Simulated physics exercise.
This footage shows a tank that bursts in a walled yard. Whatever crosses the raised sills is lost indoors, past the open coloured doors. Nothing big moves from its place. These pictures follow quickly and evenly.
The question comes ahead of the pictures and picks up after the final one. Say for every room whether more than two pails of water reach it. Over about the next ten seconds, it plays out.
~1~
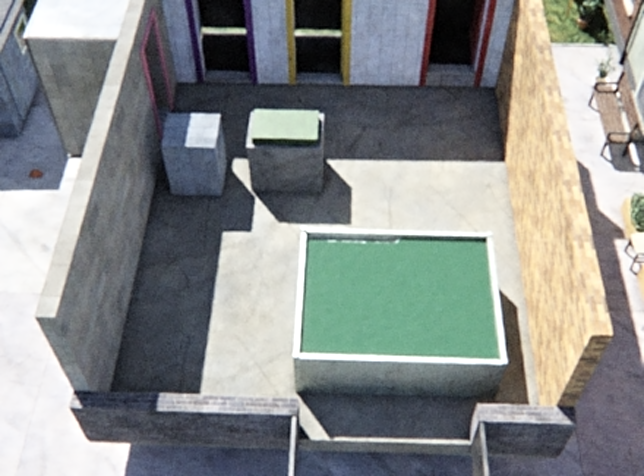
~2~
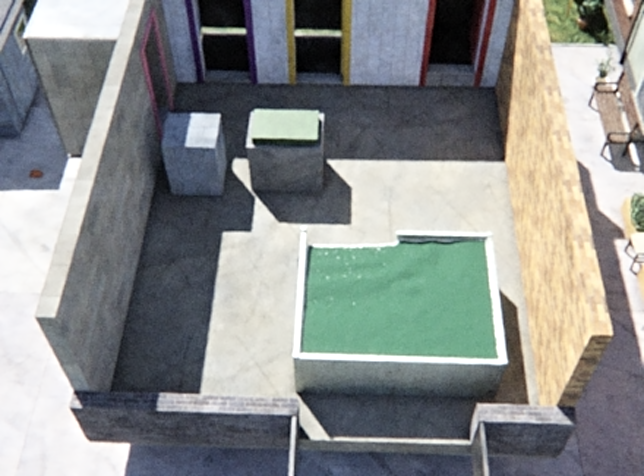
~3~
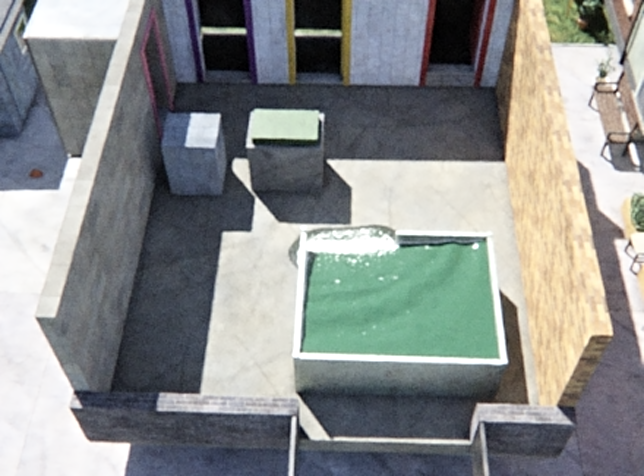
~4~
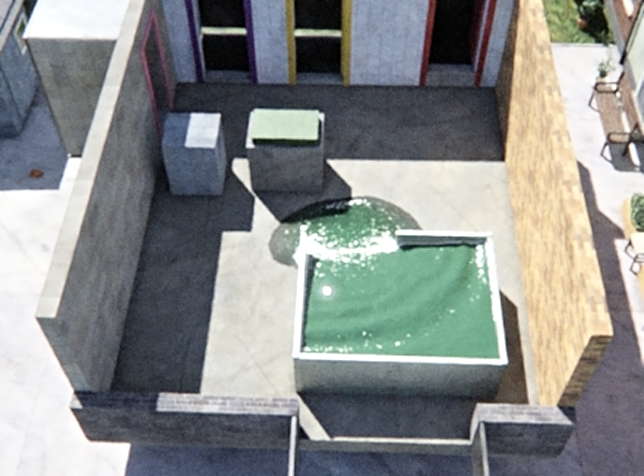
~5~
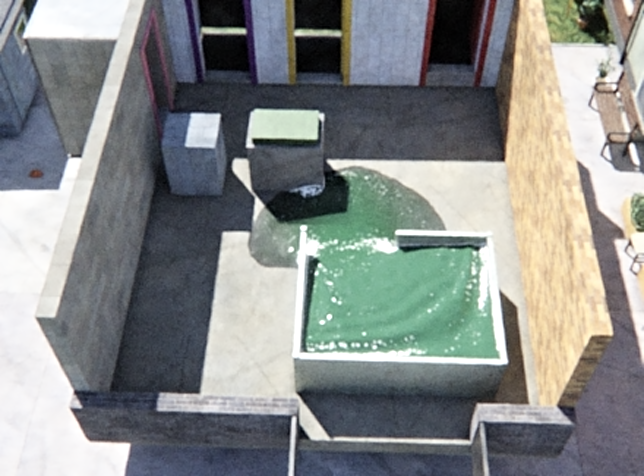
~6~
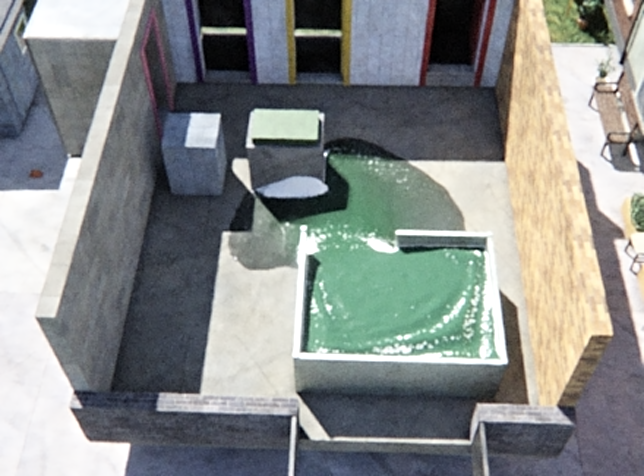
The purple door: More than two reach it. The red door: Two or fewer reach it. The pink door: More than two reach it. The yellow door: More than two reach it.
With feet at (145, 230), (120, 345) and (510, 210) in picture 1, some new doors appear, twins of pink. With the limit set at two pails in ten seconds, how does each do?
Crosses the line; stays below the line; stays below the line.
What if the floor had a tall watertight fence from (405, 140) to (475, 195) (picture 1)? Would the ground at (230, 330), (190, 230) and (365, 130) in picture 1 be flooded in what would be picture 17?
Point by point: First not reached, second submerged, third submerged.
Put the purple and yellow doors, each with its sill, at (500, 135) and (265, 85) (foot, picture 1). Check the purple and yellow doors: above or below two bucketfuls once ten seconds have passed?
So the purple one runs past it while the yellow one runs past it.
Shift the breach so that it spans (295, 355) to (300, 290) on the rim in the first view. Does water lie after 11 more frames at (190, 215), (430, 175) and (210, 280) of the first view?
So: Wetted, then spared, then wetted.
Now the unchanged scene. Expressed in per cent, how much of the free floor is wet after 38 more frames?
Around 95 percent.
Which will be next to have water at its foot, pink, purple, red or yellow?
My pick for first is the door marked yellow.
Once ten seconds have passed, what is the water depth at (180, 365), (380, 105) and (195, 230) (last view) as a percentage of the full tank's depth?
Depths of roughly 12, 14 and 10 per cent.
A moment on, water covers 40 % of the floor; the purple door not reached, the red door not reached, the pink door not reached, the yellow door over two buckets in.
Next, water covers 55 % of the floor; the purple door wet at the sill, nothing in, the red door wet at the sill, nothing in, the pink door not reached, the yellow door far over two buckets in.
Then, water covers 70 % of the floor; the purple door under two buckets in, the red door under two buckets in, the pink door wet at the sill, nothing in, the yellow door far over two buckets in.
Later, water covers 95 % of the floor; the purple door over two buckets in, the red door under two buckets in, the pink door under two buckets in, the yellow door far over two buckets in.
In the end, water covers 100 % of the floor; the purple door far over two buckets in, the red door under two buckets in, the pink door over two buckets in, the yellow door far over two buckets in.
